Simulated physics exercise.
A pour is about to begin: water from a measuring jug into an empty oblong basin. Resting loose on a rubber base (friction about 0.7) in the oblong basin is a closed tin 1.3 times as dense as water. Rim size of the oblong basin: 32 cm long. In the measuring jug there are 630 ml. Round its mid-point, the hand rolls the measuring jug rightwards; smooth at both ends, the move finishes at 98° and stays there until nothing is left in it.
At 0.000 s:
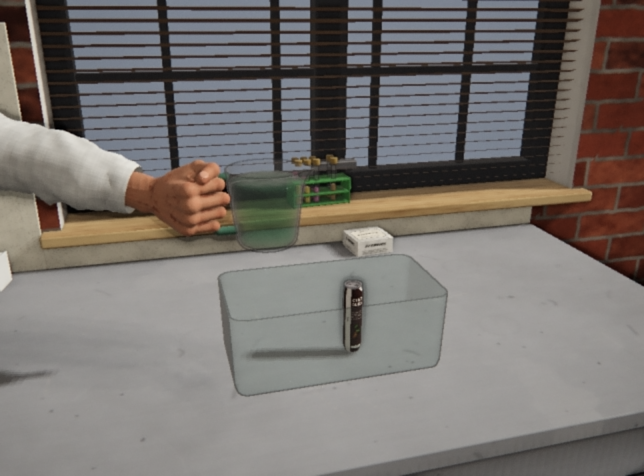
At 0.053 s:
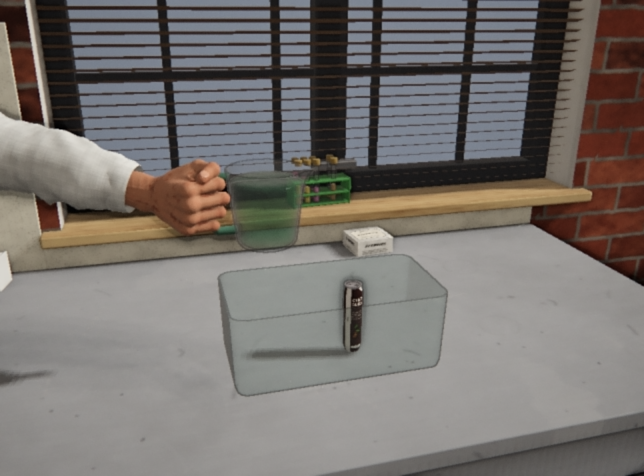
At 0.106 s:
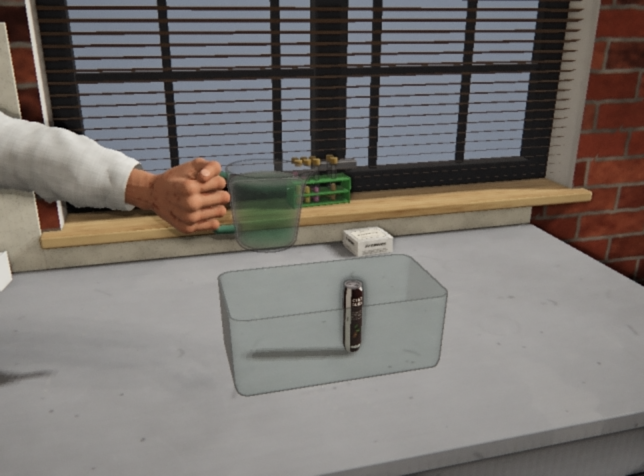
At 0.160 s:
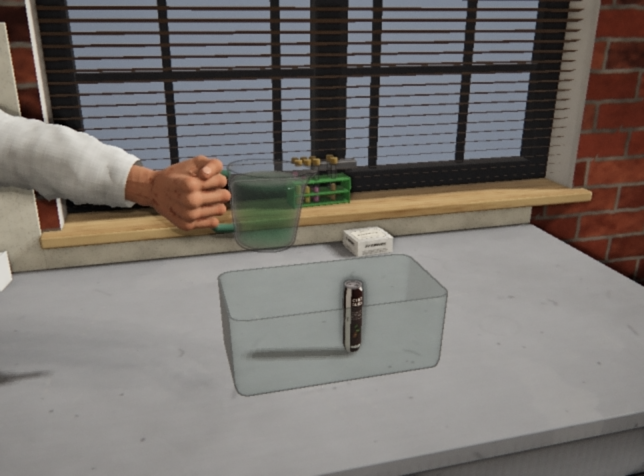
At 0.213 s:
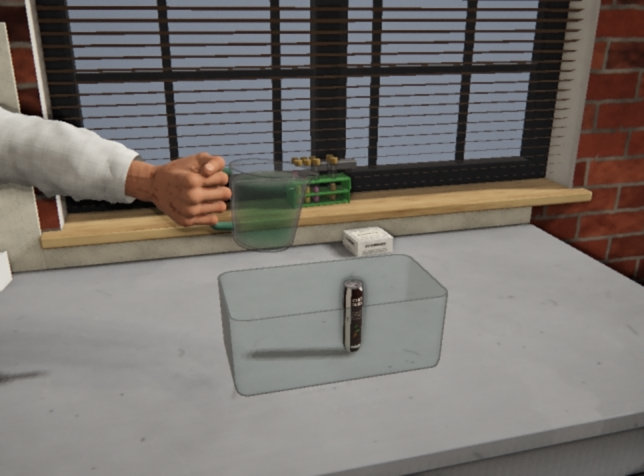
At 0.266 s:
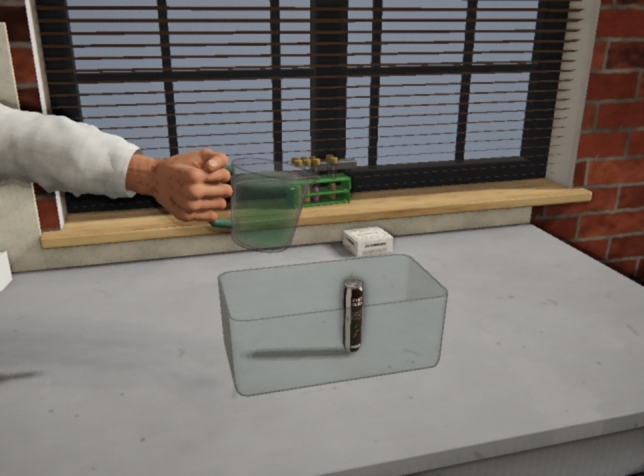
The clip opens on a hand in a white sleeve holding a clear measuring jug of water above a pale worktop, behind an oblong glass basin with a small dark cylinder inside. The jug hangs upright and still at first, then the hand slowly tilts it slightly rightwards, while everything else stays motionless.
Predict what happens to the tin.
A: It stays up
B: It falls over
It falls over.
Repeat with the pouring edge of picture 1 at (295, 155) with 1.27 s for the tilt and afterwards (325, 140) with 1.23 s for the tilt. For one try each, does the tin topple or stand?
The tin overturns the first time and stays vertical the second time.
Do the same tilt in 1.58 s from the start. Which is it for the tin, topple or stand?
The tin goes over.
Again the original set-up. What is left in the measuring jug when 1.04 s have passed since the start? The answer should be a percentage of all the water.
About 26 per cent.
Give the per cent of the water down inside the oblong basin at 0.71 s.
Fraction in basin: Approx. 6%.
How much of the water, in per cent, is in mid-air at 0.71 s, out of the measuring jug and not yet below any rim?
Near 16 in a hundred.
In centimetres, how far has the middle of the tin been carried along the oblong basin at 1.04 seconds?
Its middle sits about 0 cm from the start.
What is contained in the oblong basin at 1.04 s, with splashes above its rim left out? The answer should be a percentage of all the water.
Looks like about 58 % of the whole amount.
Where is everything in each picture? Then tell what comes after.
In the first picture, it leans 0°; its right rim is at (314, 166); the water meets the walls at (229, 181) and (302, 177); the oblong basin's rim runs from (224, 297) to (428, 274); the tin's top is at (353, 287).
In the second picture, it leans 0°; its right rim is at (315, 167); the water meets the walls at (228, 182) and (301, 177).
In the third picture, it leans 2°; its right rim is at (316, 168); the water meets the walls at (230, 181) and (302, 177).
In the fourth picture, it leans 4°; its right rim is at (317, 170); the water meets the walls at (230, 181) and (303, 178).
In the fifth picture, it leans 7°; its right rim is at (318, 172); the water meets the walls at (231, 181) and (306, 177).
In the sixth picture, it leans 11°; its right rim is at (320, 176); the water meets the walls at (234, 182) and (309, 178).
By 0.71 s the tilt is 60° and 78 per cent is still to pour; the tin stands where it began.
By 1.04 s the tilt is 91° and 25 per cent is still to pour; the tin stands where it began.
By 1.38 s the tilt is 98° and 2 per cent is still to pour; the tin leans 30°.
By 1.75 s the tilt is 98° and 0 per cent is still to pour; the tin lies on its side.
At rest the tin lies on its side.
